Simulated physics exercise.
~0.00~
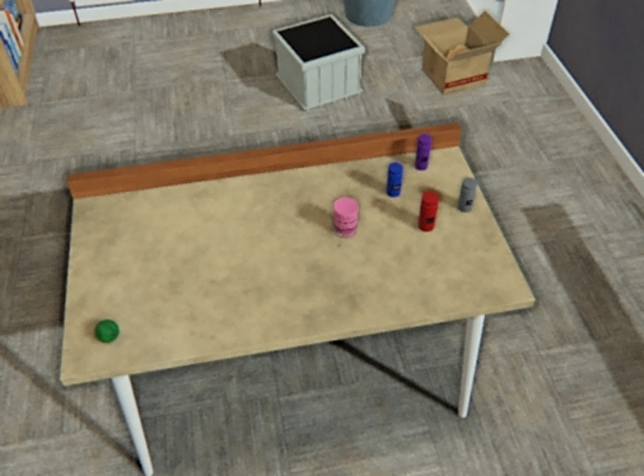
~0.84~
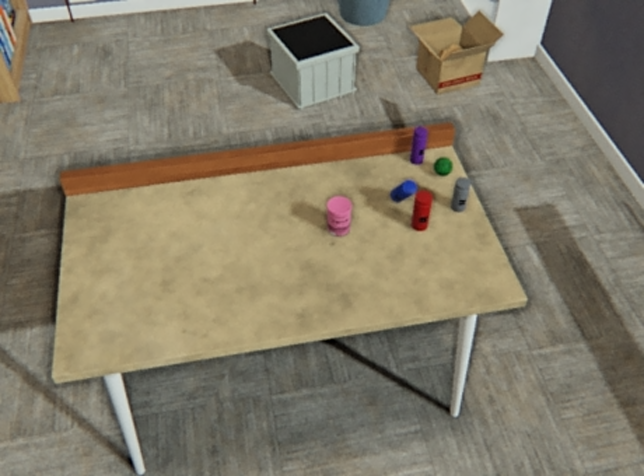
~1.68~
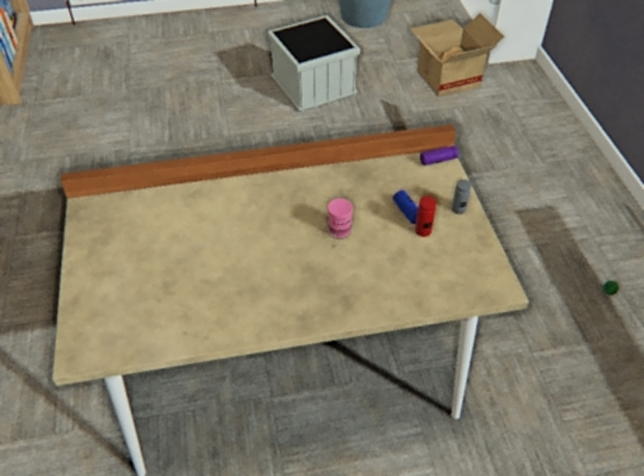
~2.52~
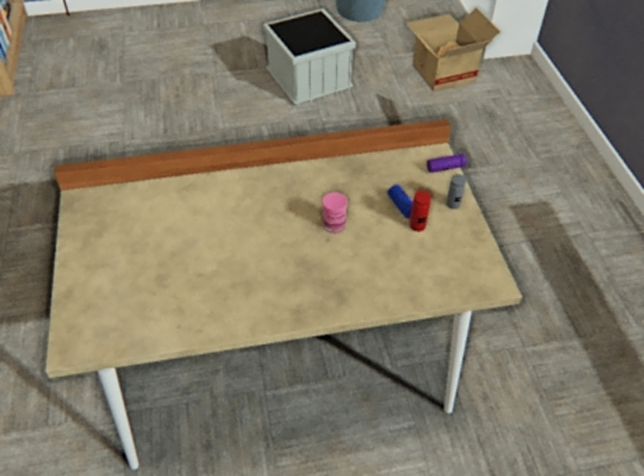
On a table, a green ball knocks over blue and purple shakers and drops off.
